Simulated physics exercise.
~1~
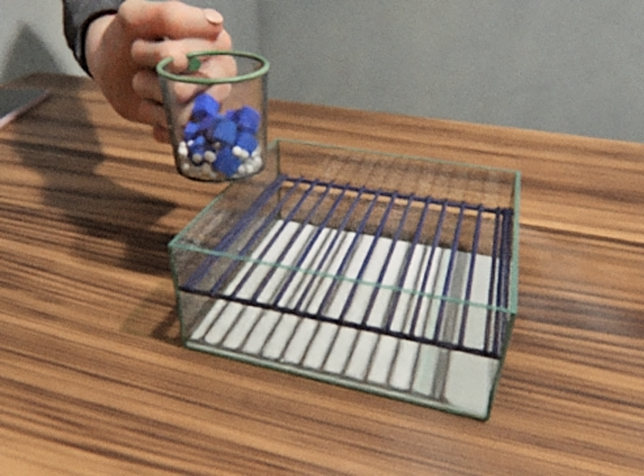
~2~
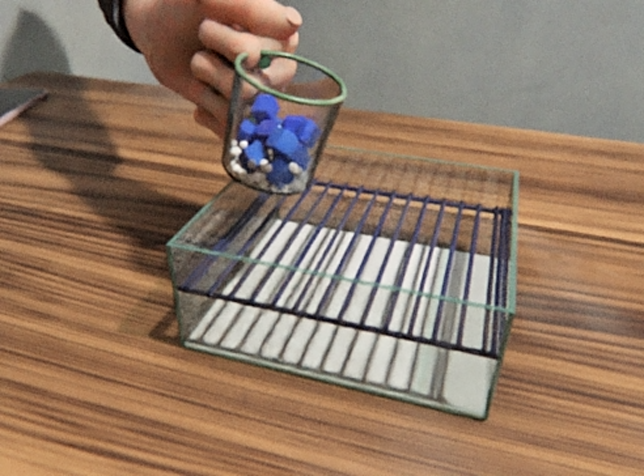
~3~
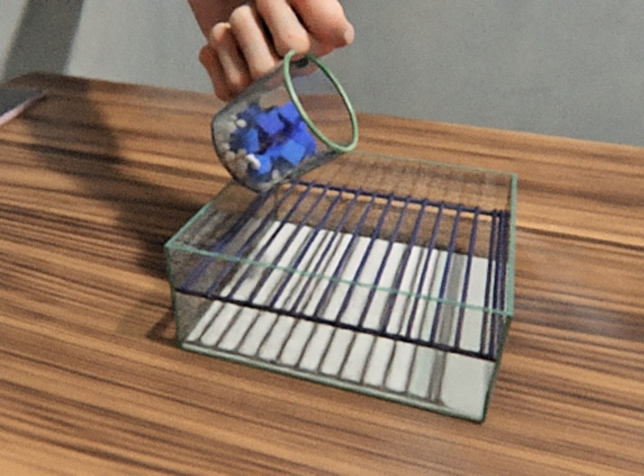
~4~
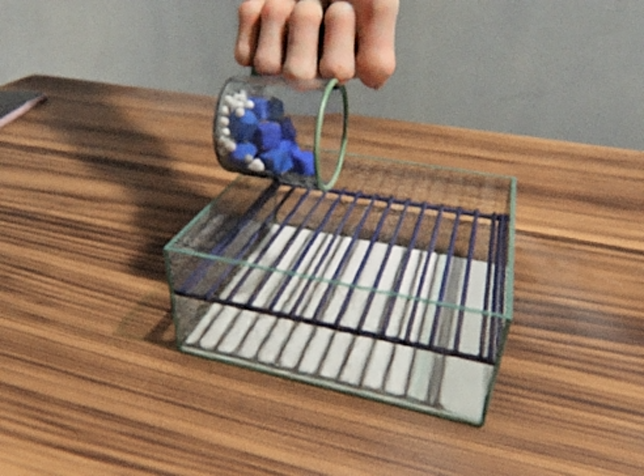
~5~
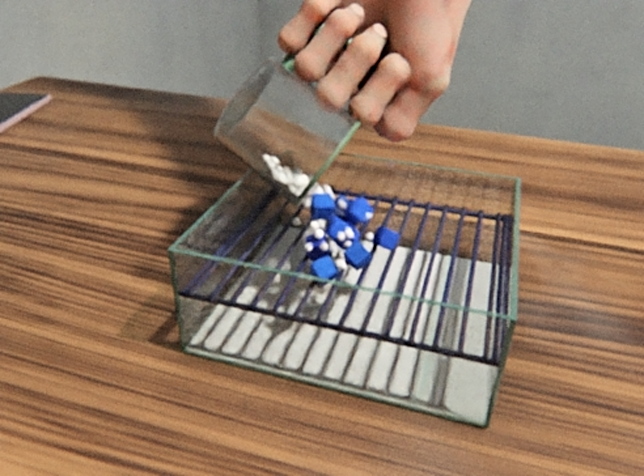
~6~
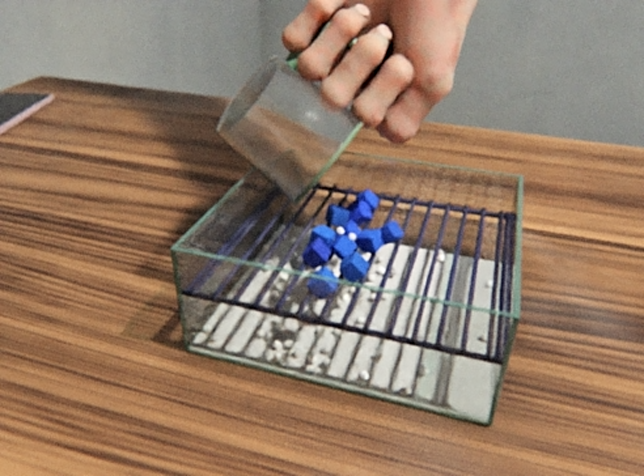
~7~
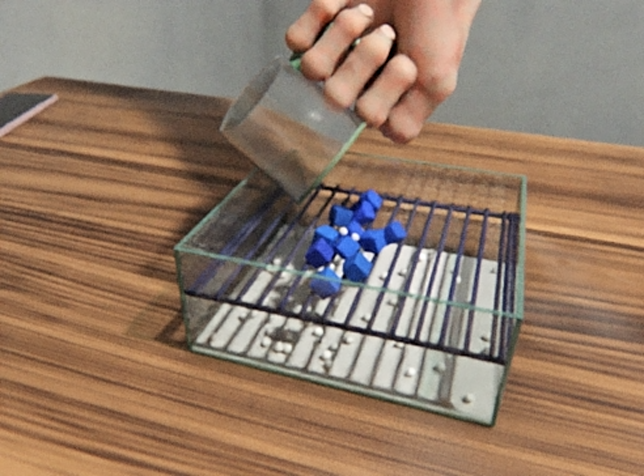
A hand holds a clear cup with a green rim, filled with small white beads and chunky blue pieces, above a wooden table against a grey wall, seen from slightly above. Below it sits an open glass box with dark wires strung across it and a pale, striped floor. The hand moves the cup right and tilts it onto its side, the pieces still inside. It then tips the cup further, and everything spills onto the wires. The white beads drop through and scatter across the floor, while the blue pieces stay heaped on top with a few white ones among them.
